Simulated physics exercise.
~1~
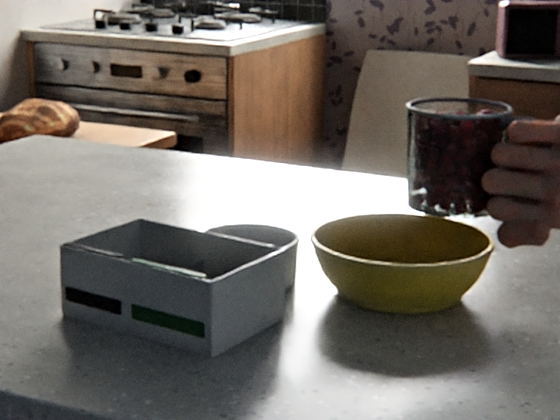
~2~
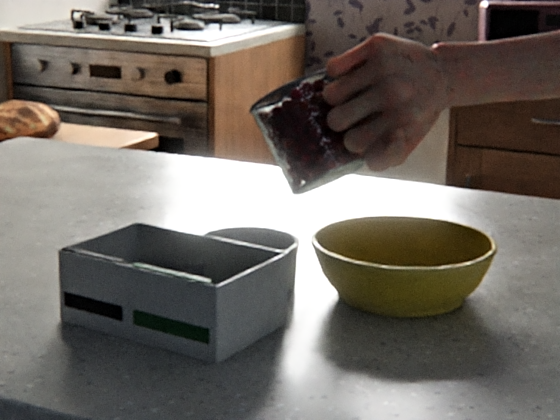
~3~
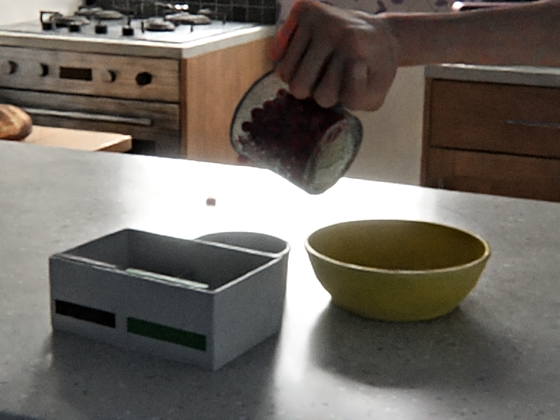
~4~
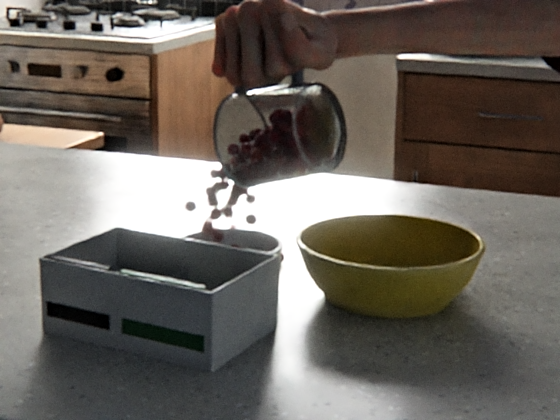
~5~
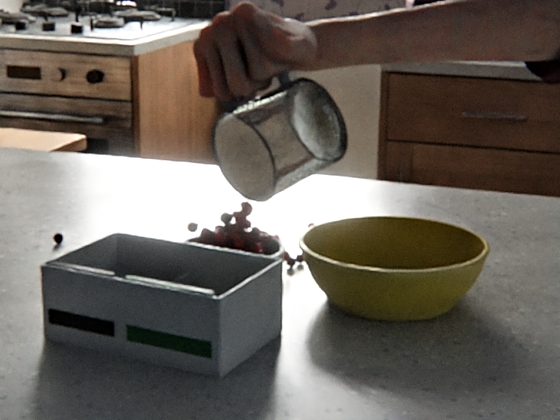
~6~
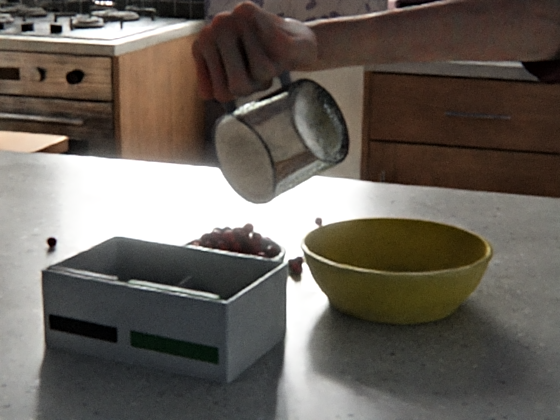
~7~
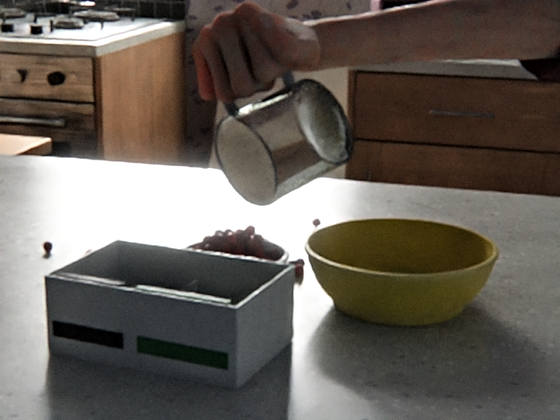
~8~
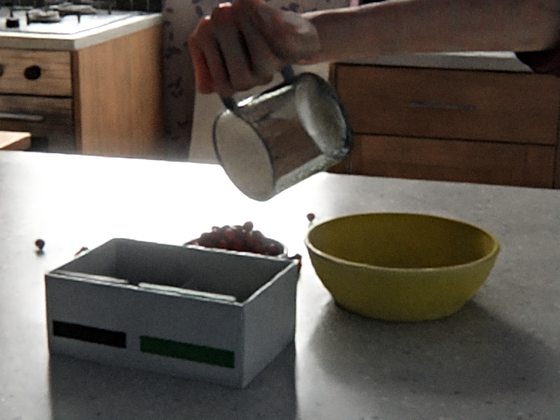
A hand moves a glass cup left and tips cranberries into a white dish, spilling some outside.
